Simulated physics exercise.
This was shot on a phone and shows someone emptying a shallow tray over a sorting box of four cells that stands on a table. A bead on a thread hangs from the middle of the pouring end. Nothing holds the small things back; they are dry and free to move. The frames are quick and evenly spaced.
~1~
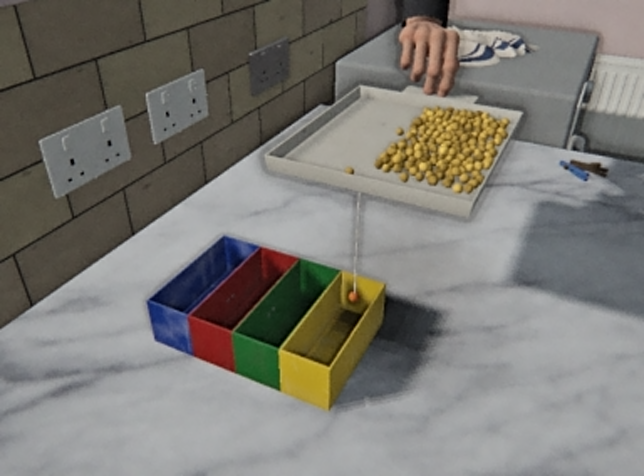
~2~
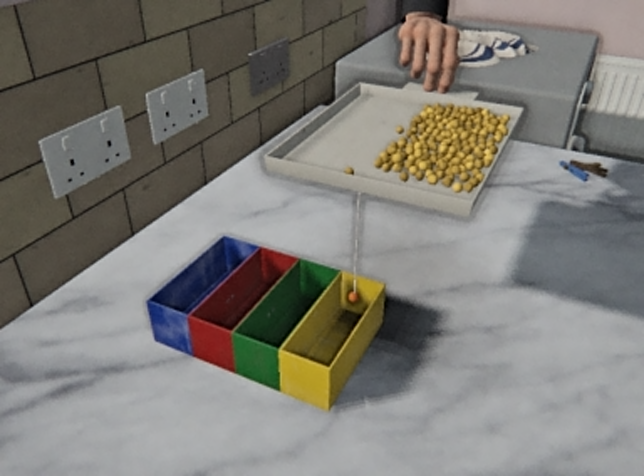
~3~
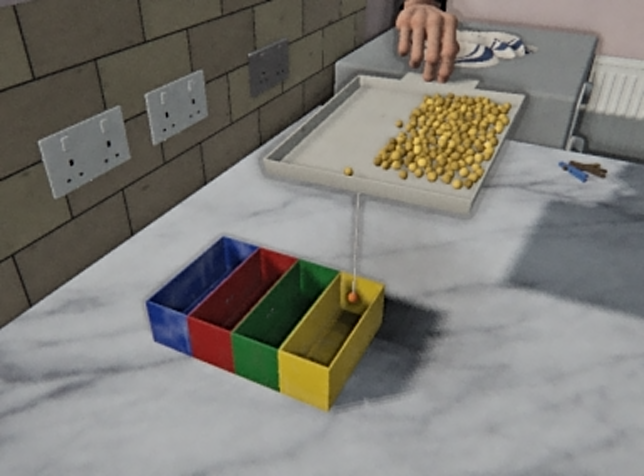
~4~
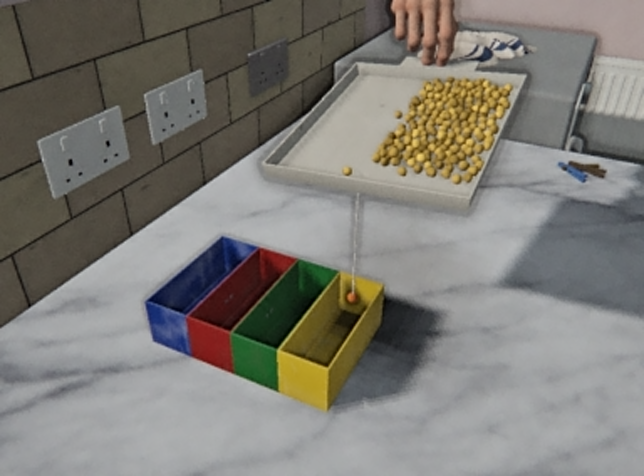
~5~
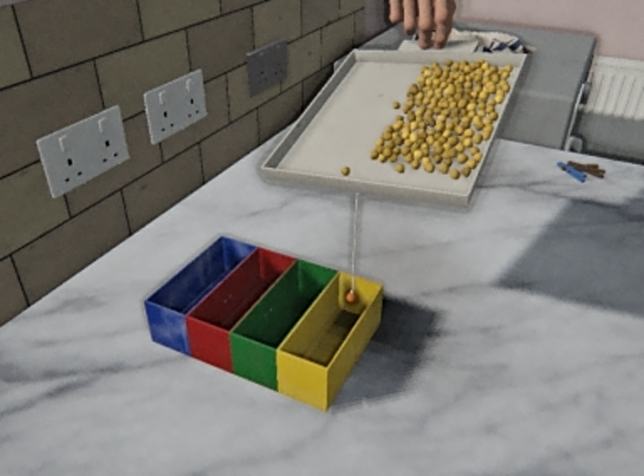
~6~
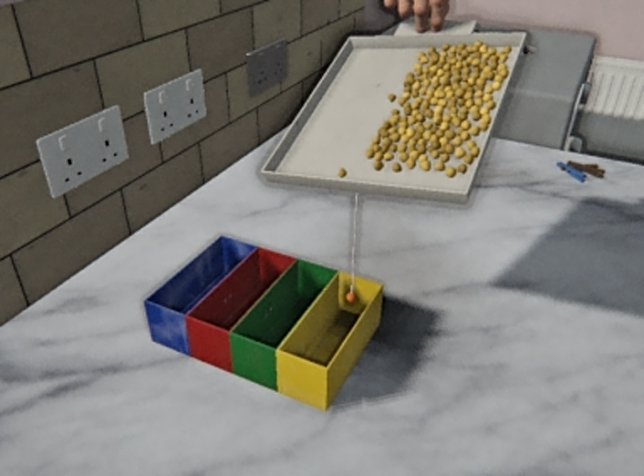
To begin with, a hand holds a shallow tray of small yellow balls, heaped toward the right, above a blue, red, green and yellow sorting box. The hand steadily raises the far end, the pouring edge dips toward its left corner, and the balls spread slightly while remaining on the tray.
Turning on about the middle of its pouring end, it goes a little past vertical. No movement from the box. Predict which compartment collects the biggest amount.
Biggest amount: The green compartment.
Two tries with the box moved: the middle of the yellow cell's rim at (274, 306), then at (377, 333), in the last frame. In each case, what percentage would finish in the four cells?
Around 70 then around 100 per cent.
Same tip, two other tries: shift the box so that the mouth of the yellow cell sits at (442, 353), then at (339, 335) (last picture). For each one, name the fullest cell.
The first position gives the blue cell, and the second gives the red cell.
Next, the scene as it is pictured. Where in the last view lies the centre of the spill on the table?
Near (317, 444).
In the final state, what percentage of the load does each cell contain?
The blue cell holds about 0 %, the red cell about 20 %, the green cell about 50 % and the yellow cell about 20 %.
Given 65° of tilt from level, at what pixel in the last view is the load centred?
The load is centred near (324, 157).
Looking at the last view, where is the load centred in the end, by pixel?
Near pixel (278, 341).
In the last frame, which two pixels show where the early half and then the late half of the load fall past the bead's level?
About (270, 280) to begin with, then about (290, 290).
Soon, tray tipped steeply; nearly all on the tray; a small part falling or outside the box.
A while on, tray tipped past a quarter turn; about half on the tray; a small part in the green cell; a small part in the red cell; a stray few in the yellow cell; a stray few in the blue cell; a small part falling or outside the box.
Towards the end, tray tipped past a quarter turn; about half in the green cell; about a quarter in the red cell; about a quarter in the yellow cell; a small part in the blue cell; a small part falling or outside the box.
Finally, tray tipped past a quarter turn; about half in the green cell; about a quarter in the red cell; about a quarter in the yellow cell; a small part in the blue cell; a small part outside the box.
